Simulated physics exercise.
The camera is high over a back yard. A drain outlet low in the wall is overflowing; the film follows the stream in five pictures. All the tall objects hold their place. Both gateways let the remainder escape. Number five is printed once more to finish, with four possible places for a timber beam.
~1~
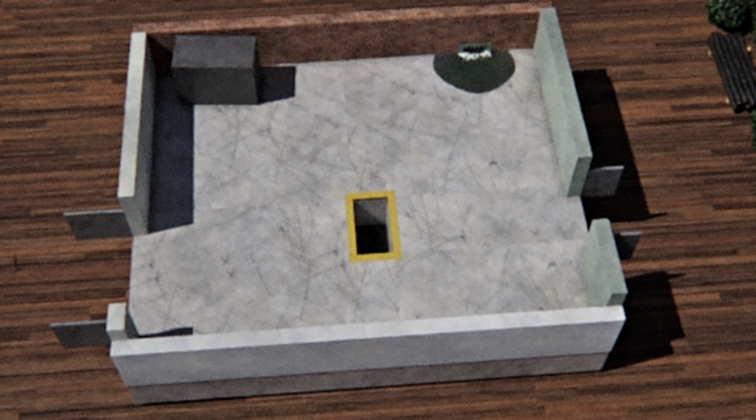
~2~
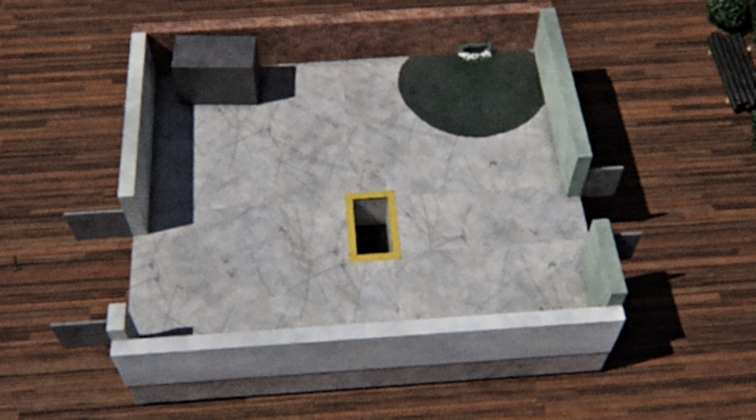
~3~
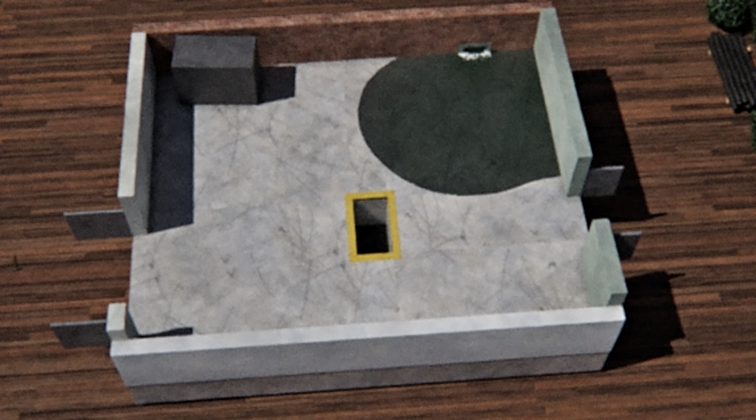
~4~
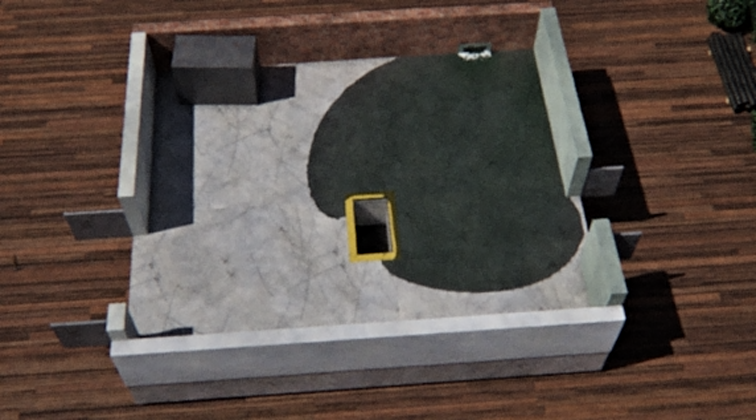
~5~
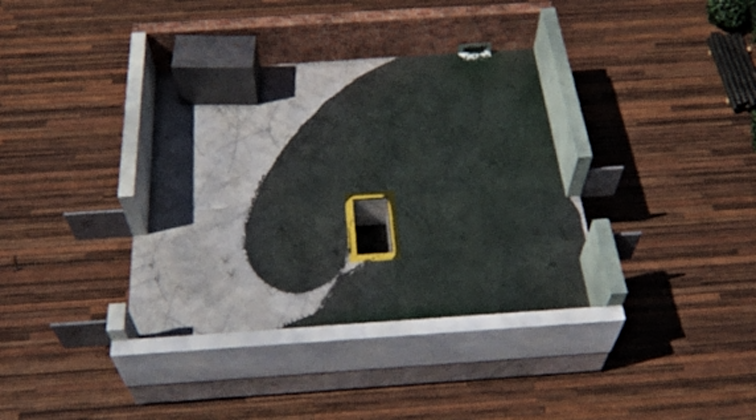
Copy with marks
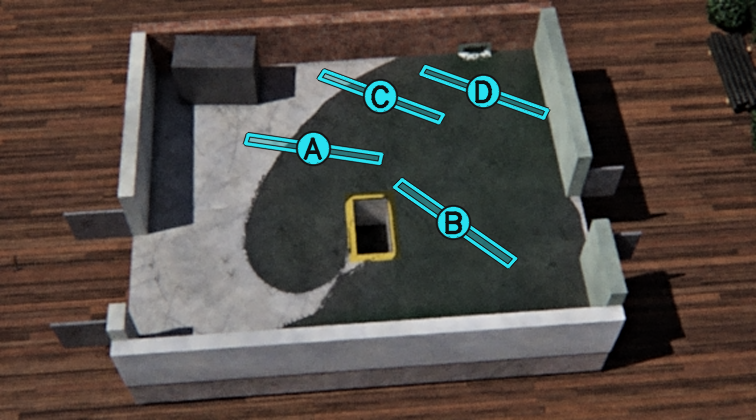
A dark green pool of water spreads across the pale, veined floor of a walled yard, seen from high above by a still camera. A dark grey block sits at the back left, a small white outlet at the back right, and a yellow-rimmed opening near the middle. From the outlet the water widens toward the viewer and leftward, reaching the opening, then surrounding most of it.
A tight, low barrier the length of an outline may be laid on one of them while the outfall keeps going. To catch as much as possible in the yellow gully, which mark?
The best spot is A.
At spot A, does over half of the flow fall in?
No, it does not.
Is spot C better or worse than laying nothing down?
Worse.
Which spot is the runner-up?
Here it is spot B.
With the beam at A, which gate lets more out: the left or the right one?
The left gate.
On the marked copy, A from (246, 139) to (380, 158); B from (398, 183) to (511, 262); C from (321, 74) to (441, 118); D from (423, 70) to (545, 114).
If A is chosen, about 25 % of the stream runs into the yellow gully, about 74 % out by the gates.
If B is chosen, about 17 % of the stream runs into the yellow gully, about 82 % out by the gates.
If C is chosen, about 10 % of the stream runs into the yellow gully, about 88 % out by the gates.
If D is chosen, about 7 % of the stream runs into the yellow gully, about 84 % out by the gates.
